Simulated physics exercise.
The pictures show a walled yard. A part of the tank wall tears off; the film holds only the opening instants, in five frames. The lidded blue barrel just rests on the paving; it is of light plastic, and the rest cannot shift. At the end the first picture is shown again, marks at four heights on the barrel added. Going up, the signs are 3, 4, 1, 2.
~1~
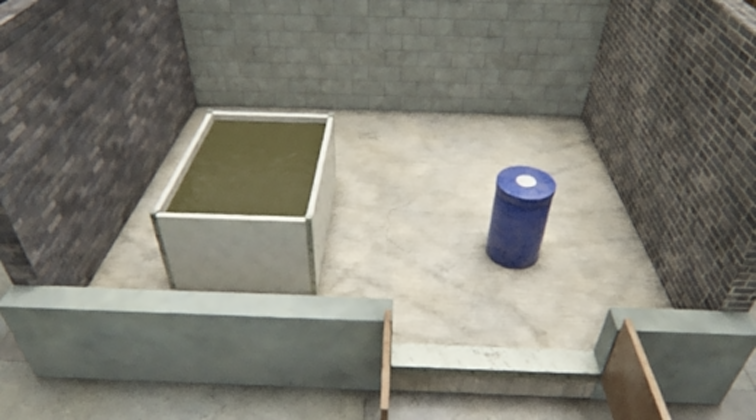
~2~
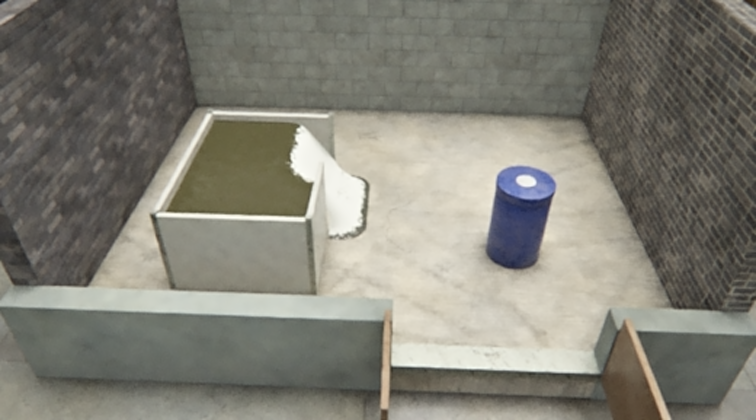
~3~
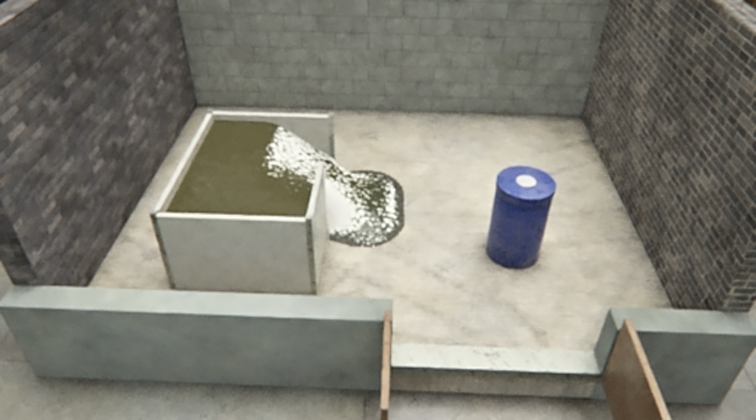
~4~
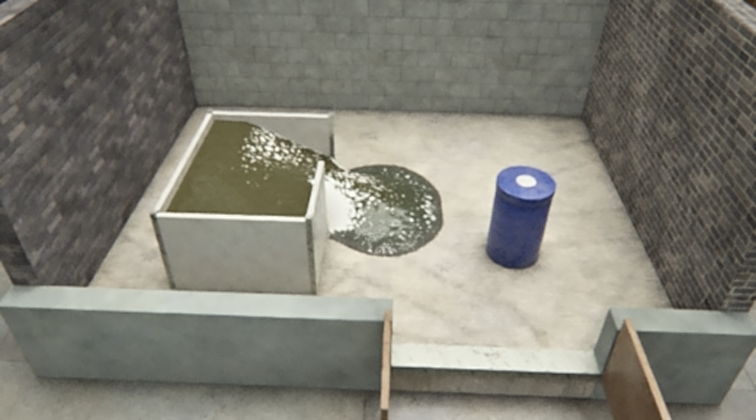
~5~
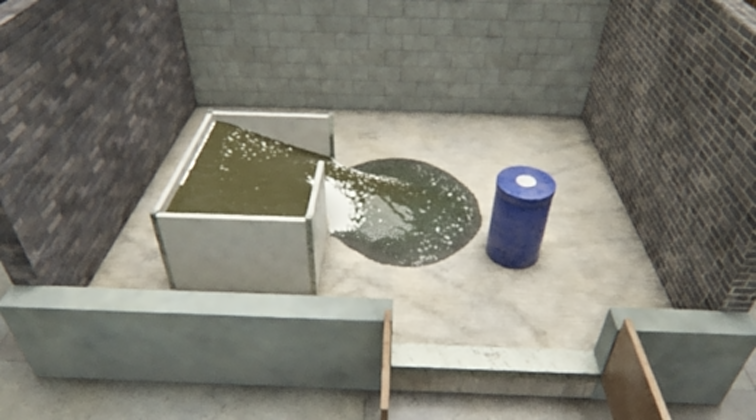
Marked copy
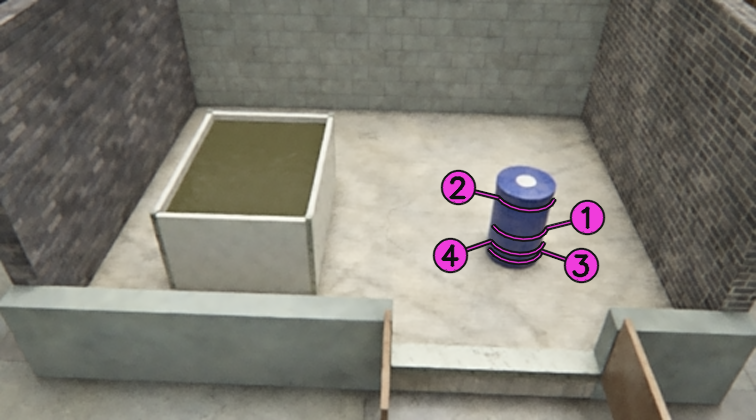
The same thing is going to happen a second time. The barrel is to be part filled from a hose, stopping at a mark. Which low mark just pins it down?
The answer is line 1.
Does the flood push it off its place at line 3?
Yes, it does.
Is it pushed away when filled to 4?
Yes.
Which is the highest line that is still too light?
Line 4.
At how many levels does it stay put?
Two.
In magenta, 1 at (523, 239); 2 at (529, 210); 3 at (518, 262); 4 at (519, 254); from the bottom up 3, 4, 1, 2.
For line 1, it does not move.
For line 2, it does not move.
For line 3, it is pushed about twice its own width away.
For line 4, it is pushed about its own width away.
